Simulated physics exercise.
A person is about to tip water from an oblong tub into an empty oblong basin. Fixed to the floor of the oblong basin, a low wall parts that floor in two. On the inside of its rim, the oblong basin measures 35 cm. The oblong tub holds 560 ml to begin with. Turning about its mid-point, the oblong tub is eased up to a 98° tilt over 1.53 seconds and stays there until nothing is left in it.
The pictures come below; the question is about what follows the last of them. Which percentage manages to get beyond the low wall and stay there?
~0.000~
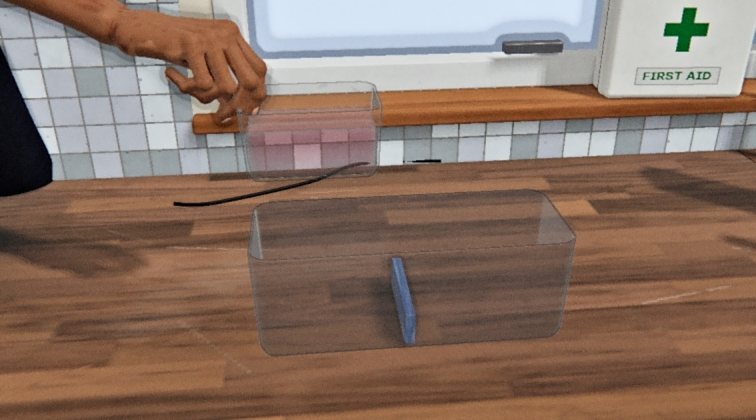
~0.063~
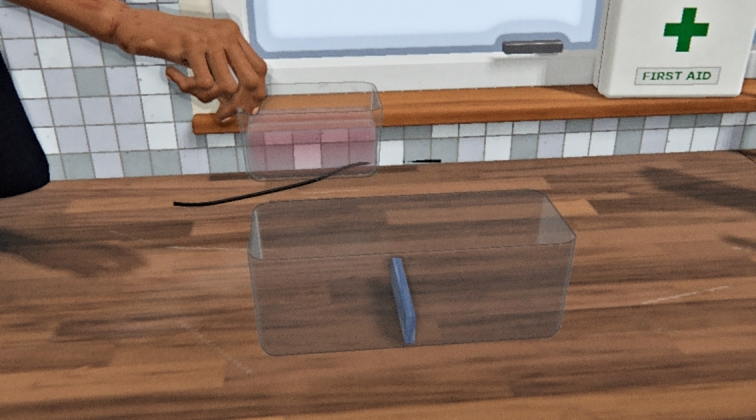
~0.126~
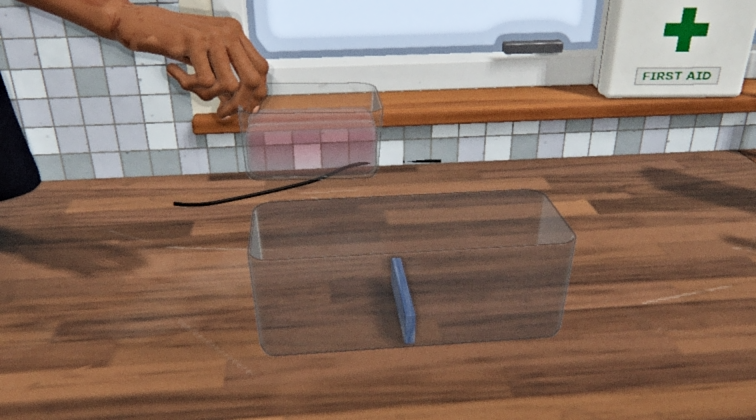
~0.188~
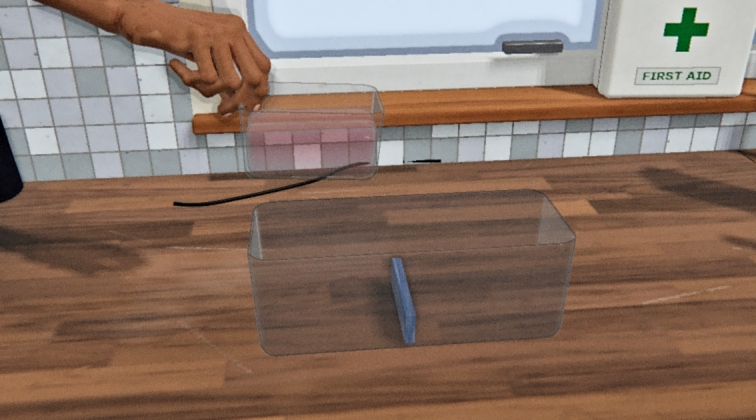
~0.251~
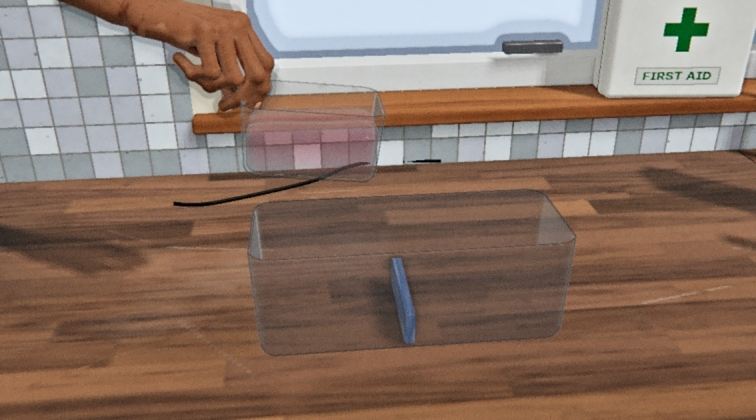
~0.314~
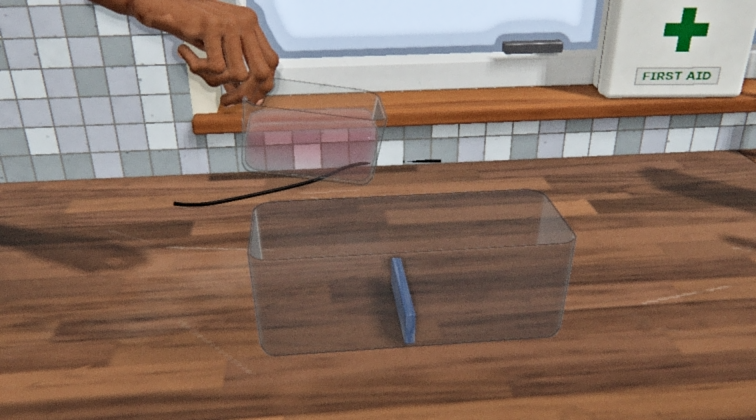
Beyond the low wall, roughly 73 per cent stays.
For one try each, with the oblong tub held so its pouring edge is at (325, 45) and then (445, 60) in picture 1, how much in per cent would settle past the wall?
First 40, then 95 per cent.
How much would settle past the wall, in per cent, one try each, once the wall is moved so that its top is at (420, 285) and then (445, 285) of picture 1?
Roughly 60 per cent, then 25 per cent.
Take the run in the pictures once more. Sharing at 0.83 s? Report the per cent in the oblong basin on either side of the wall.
Left roughly 1 per cent, right roughly 8.
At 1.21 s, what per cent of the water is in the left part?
I'd put it at close to 7 %.
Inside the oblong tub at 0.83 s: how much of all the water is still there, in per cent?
About 68 percent.
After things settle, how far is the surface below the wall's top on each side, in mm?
About 34 mm on the left, about 22 mm on the right.
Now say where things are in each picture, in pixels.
Tilt 0°; pouring edge (377, 97); surface from (246, 124) to (374, 118); the oblong basin's rim runs from (251, 232) to (559, 215); the wall's top is at (403, 286), in the first picture.
Tilt 0°; pouring edge (378, 97); surface from (247, 124) to (374, 119), in the second picture.
Tilt 2°; pouring edge (378, 99); surface from (247, 123) to (375, 119), in the third picture.
Tilt 4°; pouring edge (379, 101); surface from (247, 122) to (375, 119), in the fourth picture.
Tilt 6°; pouring edge (381, 104); surface from (248, 123) to (375, 120), in the fifth picture.
Tilt 10°; pouring edge (382, 108); surface from (247, 122) to (376, 120), in the sixth picture.
Then, 0.83 s in, the tilt is 55° and 68 per cent is still to pour, 1 is left of the wall and 8 right of it.
Then, 1.21 s in, the tilt is 88° and 18 per cent is still to pour, 7 is left of the wall and 67 right of it.
Then, 1.60 s in, the tilt is 98° and 2 per cent is still to pour, 24 is left of the wall and 73 right of it.
Then, 2.03 s in, the tilt is 98° and 0 per cent is still to pour, 26 is left of the wall and 73 right of it.
Finally, 26 per cent lies left of the wall, 73 right of it and 1 outside.
